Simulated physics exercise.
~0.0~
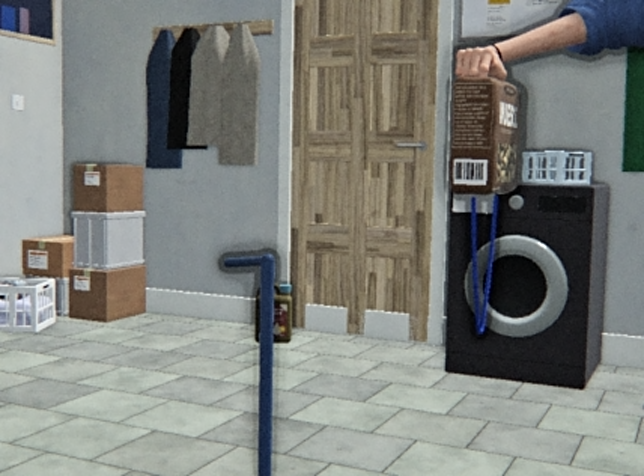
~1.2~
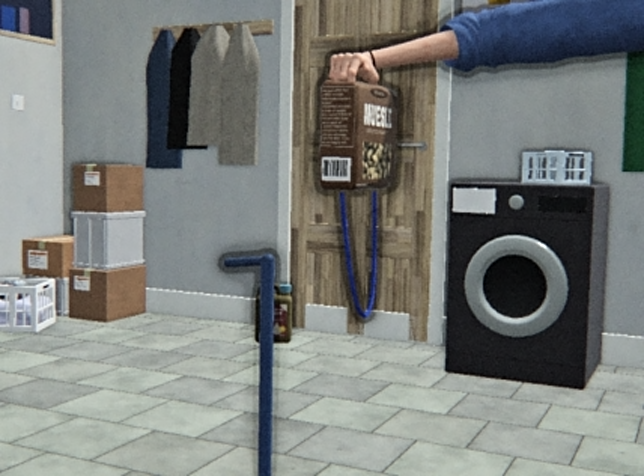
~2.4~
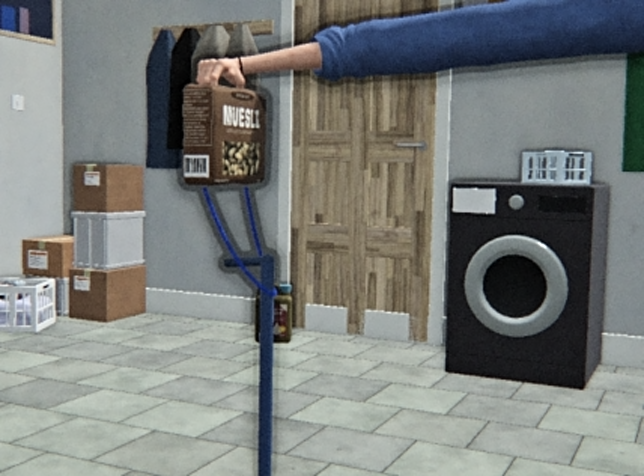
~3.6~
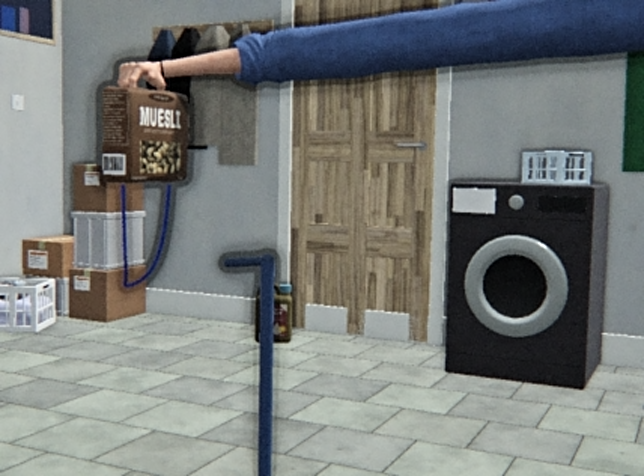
A utility room with pale floor tiles is seen from a still, level view, with a wooden door in the middle and a black washing machine on the right. Boxes are stacked on the left near hanging clothes, and a dark blue post with a sideways hook stands in front. A hand in a blue sleeve holds a brown muesli bag by its top, a blue loop hanging low beneath it. The arm carries the bag left past the door and over the post, where the loop crosses the hook. The loop comes away clean, and the bag ends upright before the boxes.
